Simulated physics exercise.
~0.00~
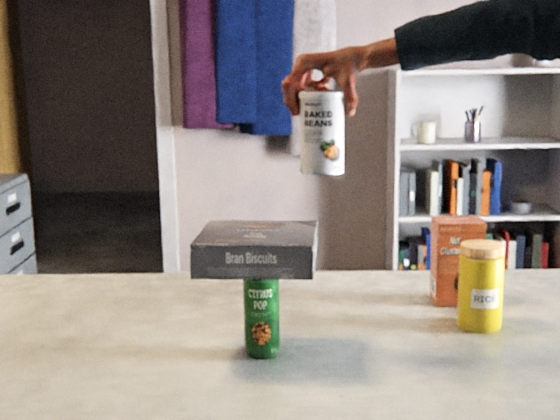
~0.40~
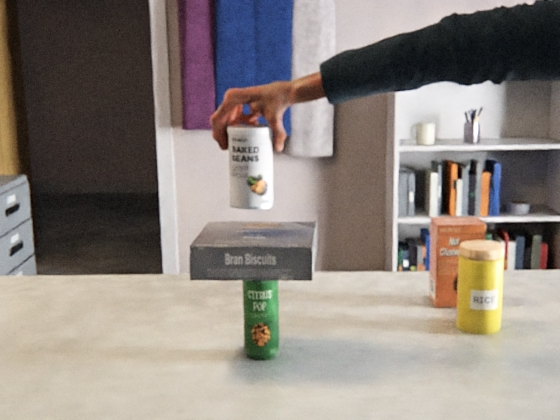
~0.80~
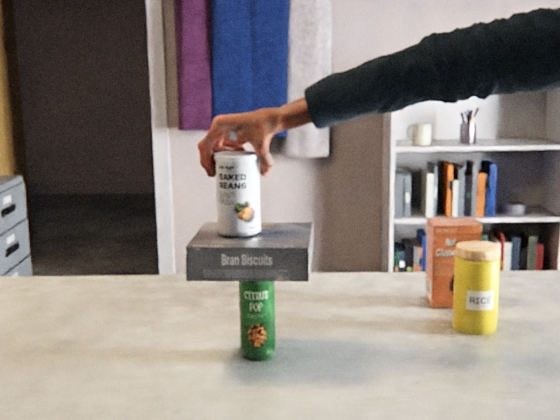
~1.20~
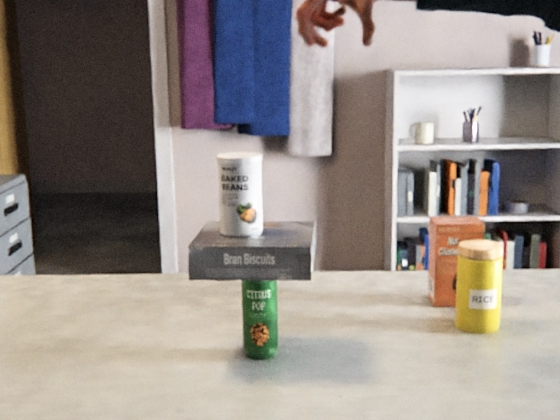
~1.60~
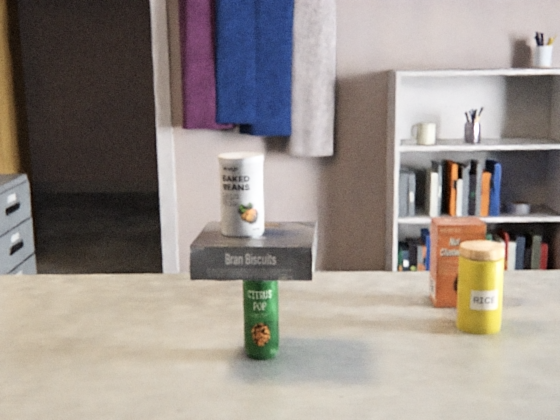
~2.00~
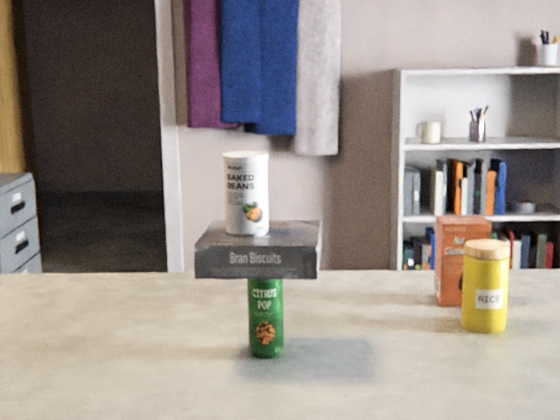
On a pale tabletop, a hand lowered a white tin of baked beans onto a grey packet balanced on a green can, let go and drew away, and the stack stayed standing beside a yellow jar and an orange carton.
